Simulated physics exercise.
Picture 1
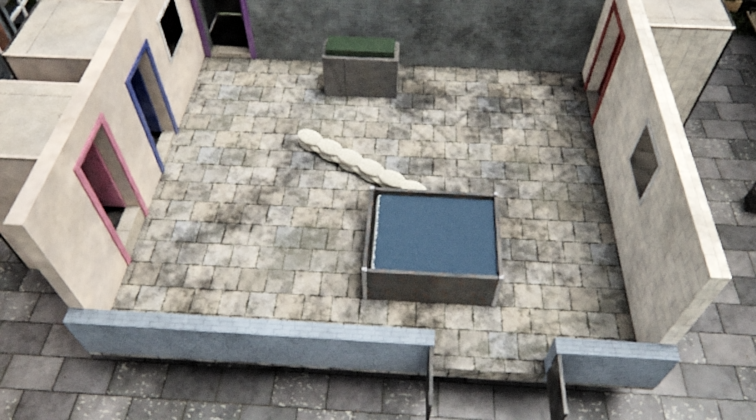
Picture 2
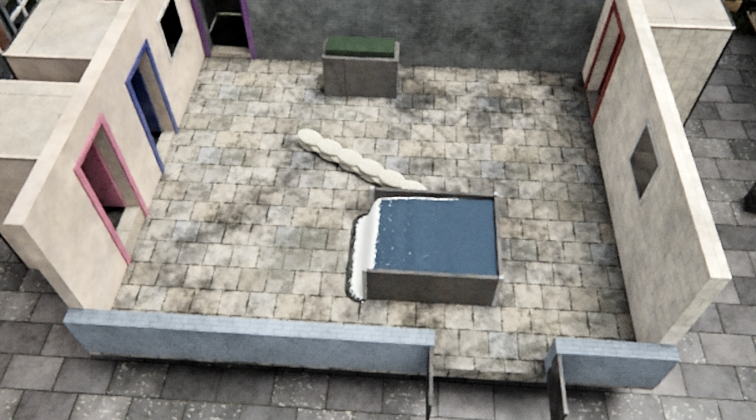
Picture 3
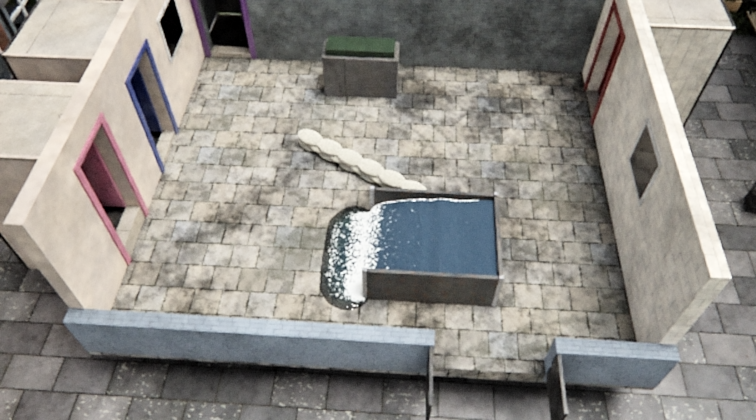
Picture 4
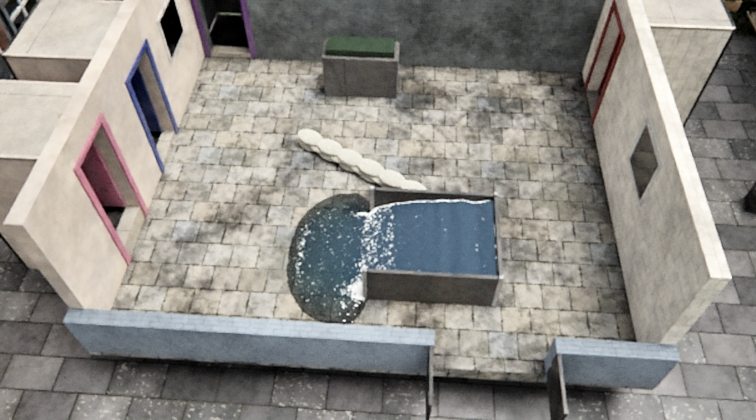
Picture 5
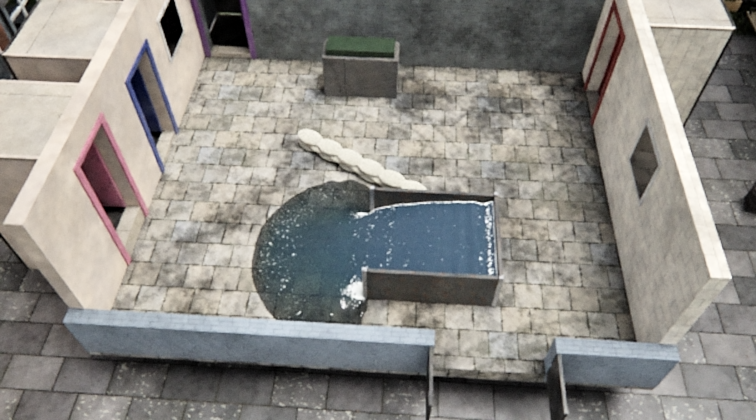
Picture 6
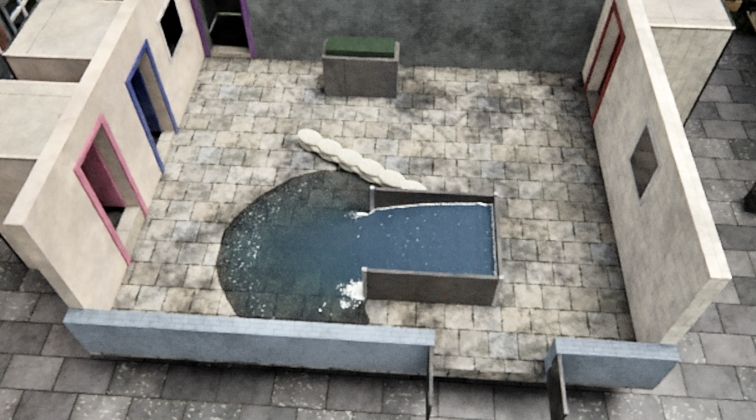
At the start, a rectangular tank of blue water sits still on the paved floor of a walled court, near a pale row of sandbags. Then its left side gives way and white, foaming water pours out, spreading leftward across the paving in a widening, rounded dark pool beside the sandbags.
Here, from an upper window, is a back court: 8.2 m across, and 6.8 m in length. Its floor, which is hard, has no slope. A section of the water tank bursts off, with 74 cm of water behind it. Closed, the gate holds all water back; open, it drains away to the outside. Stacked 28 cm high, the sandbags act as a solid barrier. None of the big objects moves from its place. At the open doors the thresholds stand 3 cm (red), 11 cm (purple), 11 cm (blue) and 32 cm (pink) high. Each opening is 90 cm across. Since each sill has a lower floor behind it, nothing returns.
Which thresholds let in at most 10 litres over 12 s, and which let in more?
The red door lets in more; the purple door lets in more; the blue door lets in more; the pink door lets in at most that.
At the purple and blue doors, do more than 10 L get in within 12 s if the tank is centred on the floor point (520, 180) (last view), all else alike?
Relative to the limit, purple is beyond it and blue is within it.
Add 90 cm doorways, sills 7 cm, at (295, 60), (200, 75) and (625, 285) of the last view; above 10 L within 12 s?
Per doorway, in order: Sufficient / sufficient / insufficient.
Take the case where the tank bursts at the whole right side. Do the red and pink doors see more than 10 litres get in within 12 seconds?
Red beyond, pink short.
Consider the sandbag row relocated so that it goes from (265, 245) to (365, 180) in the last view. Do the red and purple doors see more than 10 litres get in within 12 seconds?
At the red door the limit is exceeded, and at the purple door it is exceeded.
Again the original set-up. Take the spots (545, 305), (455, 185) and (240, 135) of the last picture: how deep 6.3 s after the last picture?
Close to 0, 0 and 6 centimetres.
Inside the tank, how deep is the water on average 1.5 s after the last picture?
About 21 cm.
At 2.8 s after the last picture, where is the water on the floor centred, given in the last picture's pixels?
Balance point at about (242, 225).
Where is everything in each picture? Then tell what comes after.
In the first picture, the water tank at (433, 234) is whole and still, 74 cm deep.
In the second picture, water pours out at (371, 248) and has run 0.8 m, to (355, 296); typically 10 cm deep outside, 74 cm at the water tank's back.
In the third picture, the front is at (343, 305), 1.0 m from the gap at (371, 249); 1.1 m2 of floor is under water; 74 cm left at the back of the water tank.
In the fourth picture, water pours out at (371, 250) and has run 1.4 m, to (296, 292); typically 10 cm deep outside, 72 cm at the water tank's back.
In the fifth picture, the front is at (256, 271), 1.9 m from the gap at (371, 250); 4.4 m2 of floor is under water; 64 cm left at the back of the water tank.
In the sixth picture, water pours out at (371, 250) and has run 2.5 m, to (222, 266); typically 6 cm deep outside, 63 cm at the water tank's back.
Then, 0.7 s after the last picture water covers 30 % of the floor and is deepest (28 cm) near (136, 246); red door not reached, purple door not reached, blue door not reached, pink door 28 cm at the sill, 0 L in.
Then, 1.5 s after the last picture water covers 35 % of the floor and is deepest (43 cm) near (104, 331); red door not reached, purple door not reached, blue door 19 cm at the sill, 2 L in, pink door 27 cm at the sill, 0 L in.
Then, 2.8 s after the last picture water covers 40 % of the floor and is deepest (28 cm) near (205, 58); red door not reached, purple door 15 cm at the sill, 2 L in, blue door 15 cm at the sill, 25 L in, pink door 21 cm at the sill, 0 L in.
Then, 6.3 s after the last picture water covers 60 % of the floor and is deepest (16 cm) near (294, 62); red door not reached, purple door 13 cm at the sill, 75 L in, blue door 5 cm at the sill, 30 L in, pink door 6 cm at the sill, 0 L in.
Then, 11.3 s after the last picture water covers 90 % of the floor and is deepest (8 cm) near (185, 223); red door 5 cm at the sill, 24 L in, purple door 6 cm at the sill, 80 L in, blue door 7 cm at the sill, 30 L in, pink door 7 cm at the sill, 0 L in.
